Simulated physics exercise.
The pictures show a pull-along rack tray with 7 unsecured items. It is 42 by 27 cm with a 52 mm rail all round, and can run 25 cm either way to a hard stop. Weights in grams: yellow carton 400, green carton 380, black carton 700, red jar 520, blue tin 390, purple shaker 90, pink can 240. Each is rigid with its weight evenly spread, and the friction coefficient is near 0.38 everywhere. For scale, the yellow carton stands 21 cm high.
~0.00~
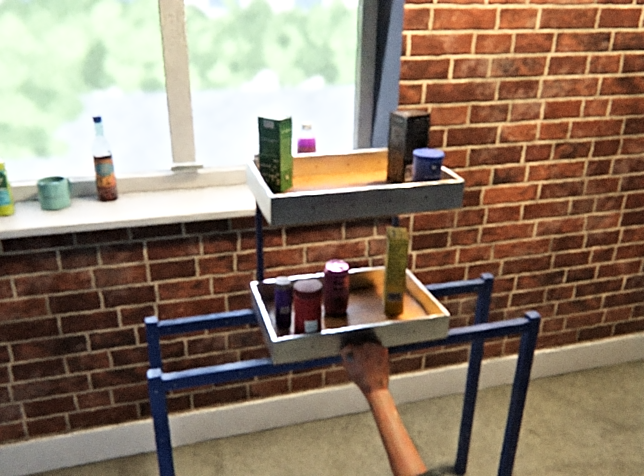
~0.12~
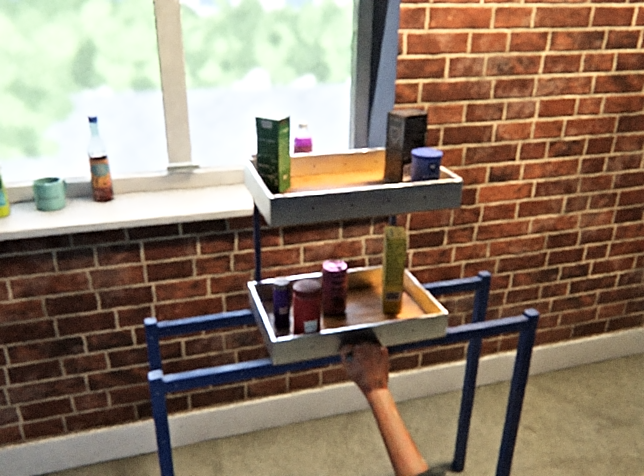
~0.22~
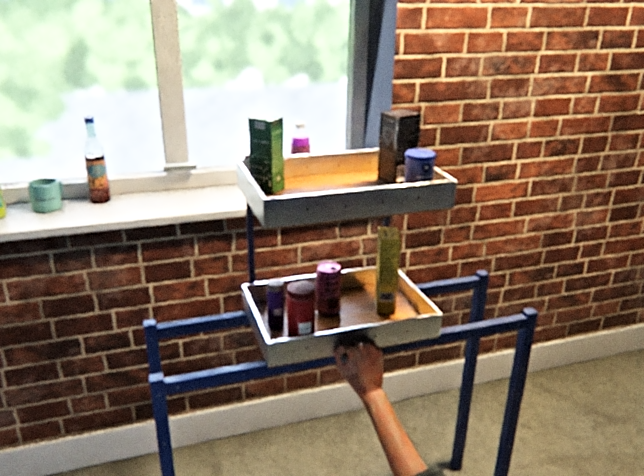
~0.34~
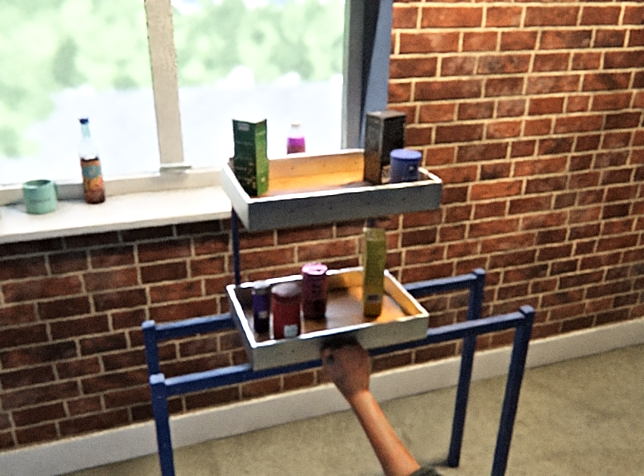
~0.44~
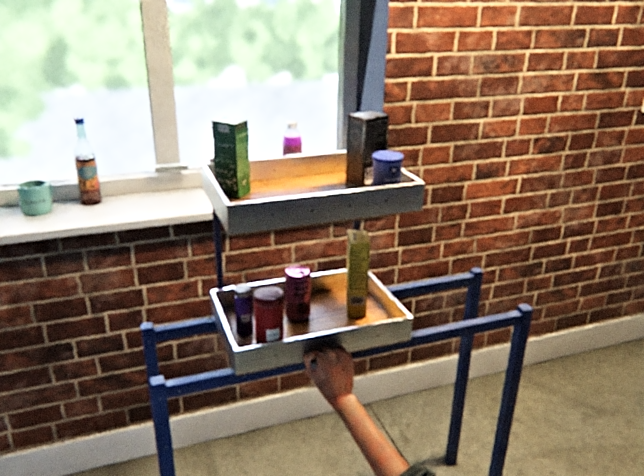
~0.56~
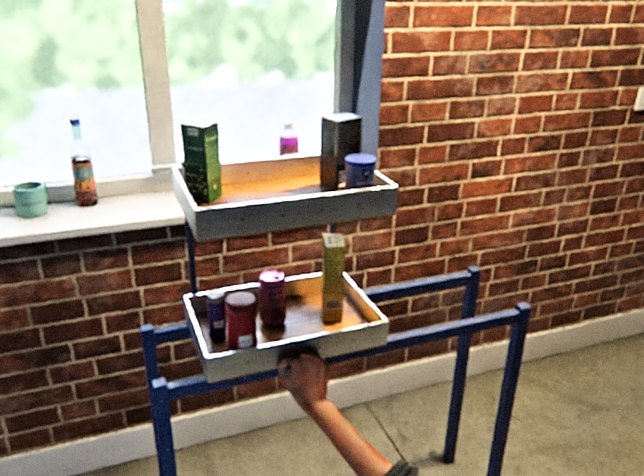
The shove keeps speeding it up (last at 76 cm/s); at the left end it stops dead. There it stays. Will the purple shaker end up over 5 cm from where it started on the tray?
The purple shaker stays put.
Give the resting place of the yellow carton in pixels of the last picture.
Around (252, 294).
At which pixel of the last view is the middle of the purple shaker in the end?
Around (169, 325).
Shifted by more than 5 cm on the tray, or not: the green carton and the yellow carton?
The green carton keeps its place; the yellow carton gets shifted.
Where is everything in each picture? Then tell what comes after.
Tray midway; purple shaker (283, 302); yellow carton (395, 271), in the first picture.
Tray midway; black carton (406, 147); red jar (307, 315), in the second picture.
Tray 2 cm left; blue tin (419, 175); pink can (328, 290), in the third picture.
Tray 5 cm left; yellow carton (373, 272); green carton (251, 155), in the fourth picture.
Tray 10 cm left; black carton (367, 150); red jar (269, 323), in the fifth picture.
Tray 16 cm left; purple shaker (217, 316); blue tin (360, 181), in the sixth picture.
After 0.76 s, tray 25 cm left; purple shaker 4° off upright near (167, 325); yellow carton 7° off upright; black carton moved 4 cm.
After 0.86 s, tray 25 cm left; purple shaker moved 2 cm near (170, 324); yellow carton 29° off upright; black carton moved 7 cm.
After 0.96 s, tray 25 cm left; purple shaker moved 3 cm near (168, 325); yellow carton 45° off upright; pink can moved 7 cm.
In the end (1.8 s), toppled on the tray, yellow carton; not toppled but over 5 cm from the start, black carton, blue tin and pink can; the other 3 under 5 cm from the start. In the last view, purple shaker near (169, 325).
